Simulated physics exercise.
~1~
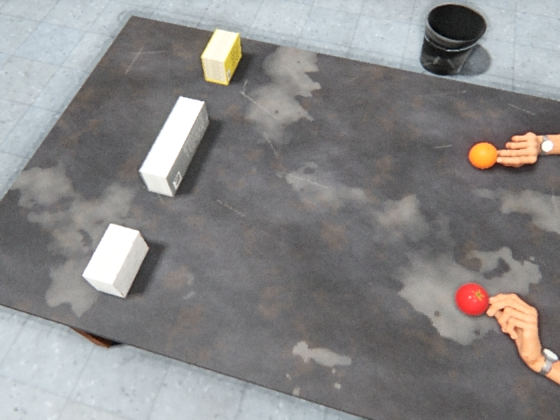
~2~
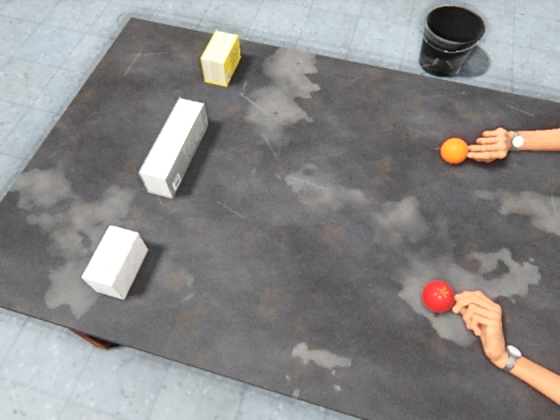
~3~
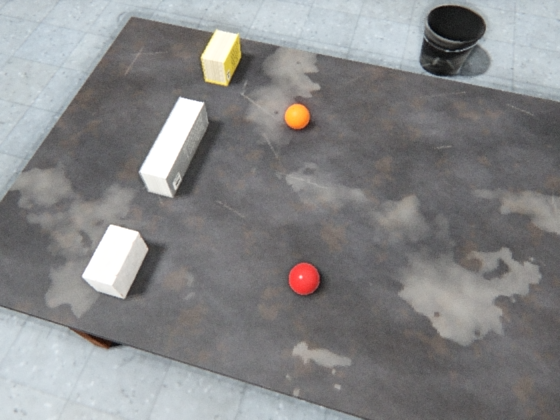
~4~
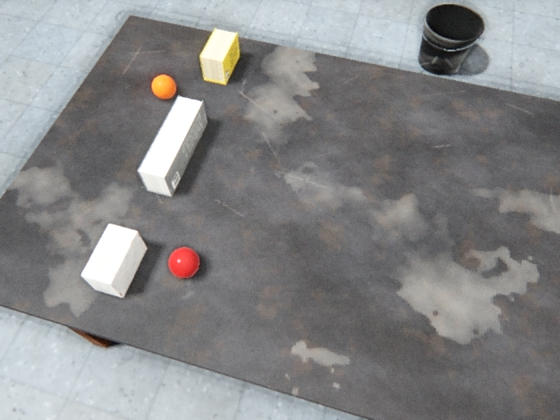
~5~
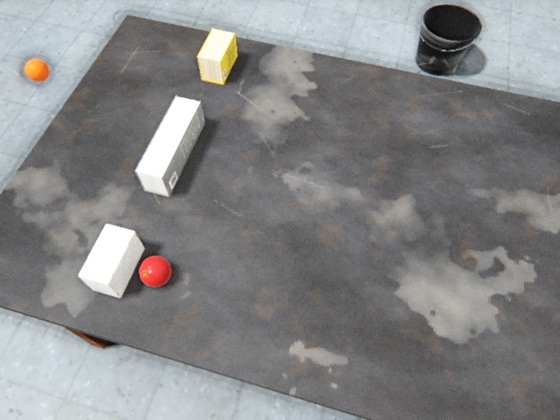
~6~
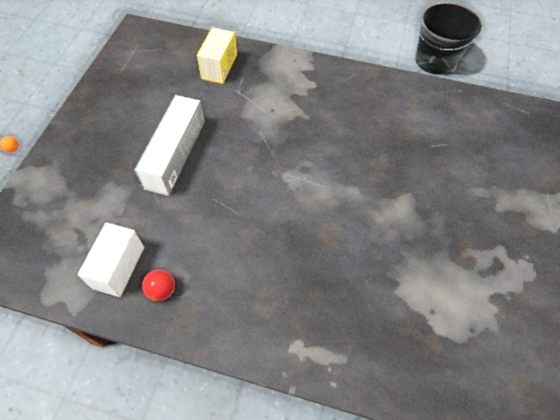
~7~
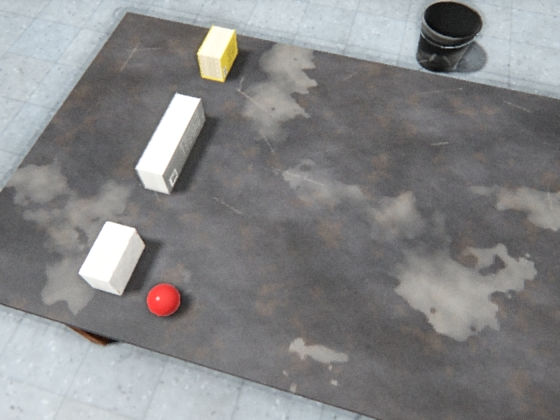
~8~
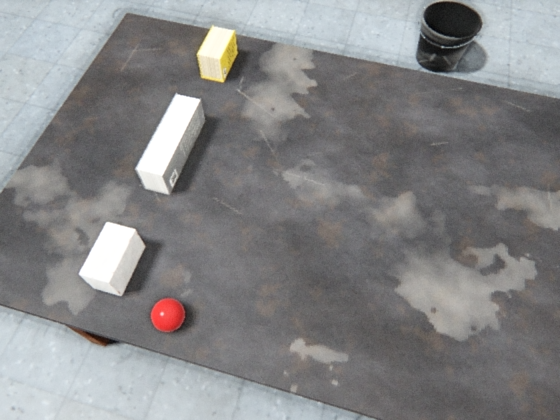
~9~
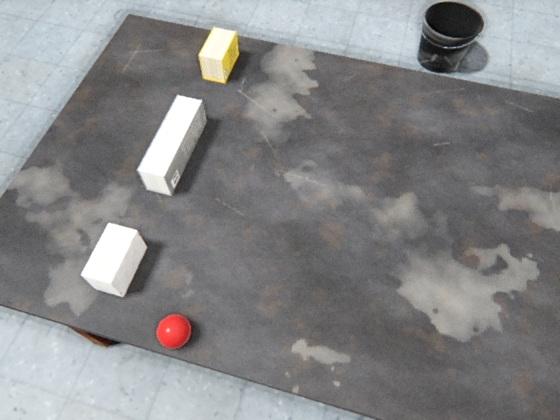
On a dark, stained tabletop above a pale tiled floor, a yellow block, a long whitish block and a short white block stand spaced out at the left, with a black bucket beyond the far edge. From the right, two hands push an orange ball and a red ball leftward and let go. Both roll across the table toward the blocks. The orange one passes between the yellow and long blocks, leaves the table and drops out of view at the left. The red one meets the short white block, is stopped, and drifts slowly toward the near edge, still on the table.
